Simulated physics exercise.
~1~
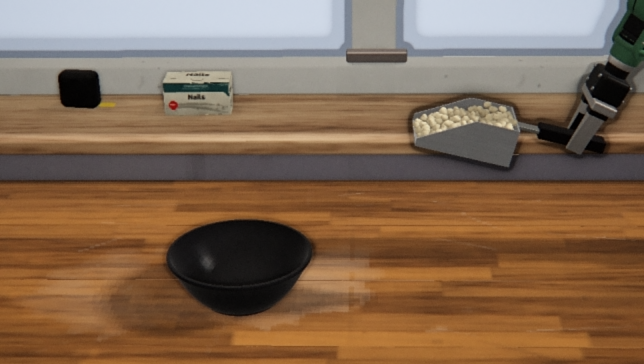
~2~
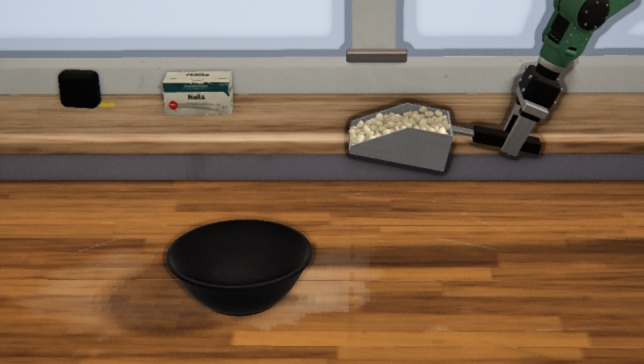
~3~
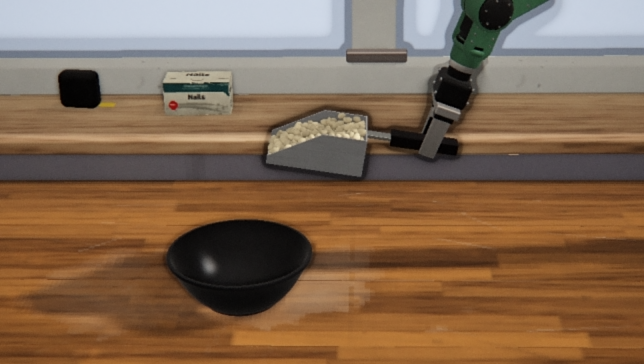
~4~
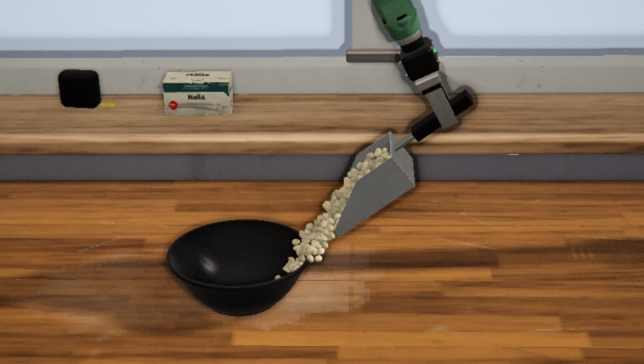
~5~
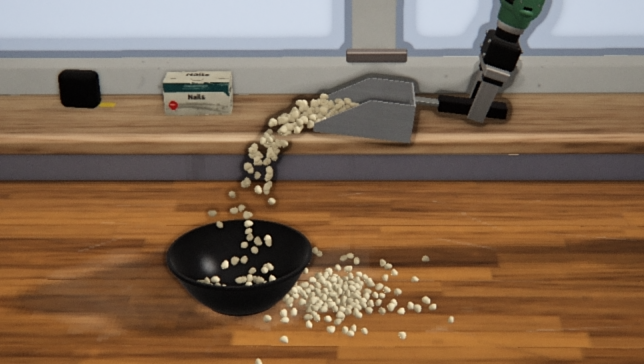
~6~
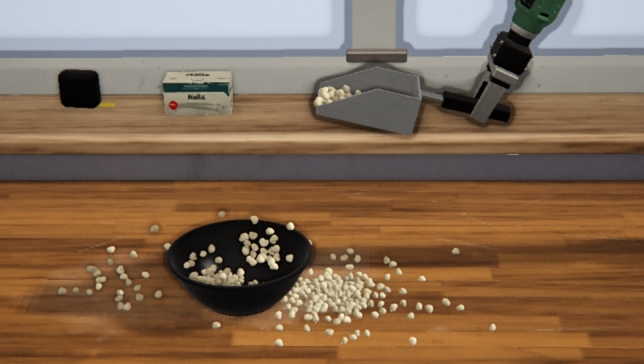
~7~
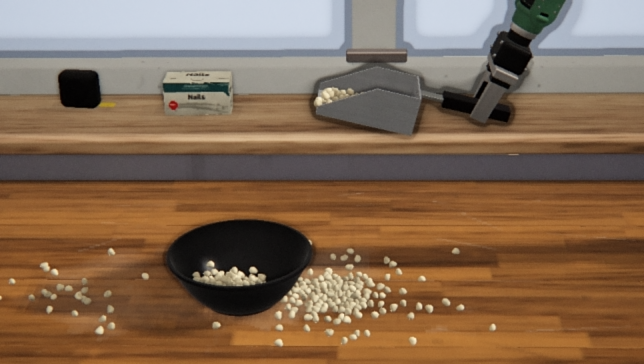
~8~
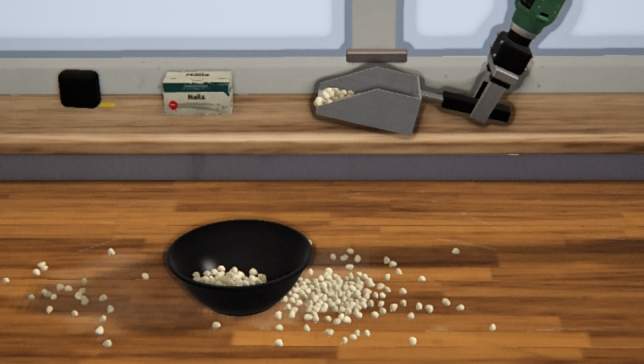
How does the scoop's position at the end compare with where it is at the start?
The scoop starts near the right side of the view and ends farther left and a little higher, above the table to the right of the bowl.
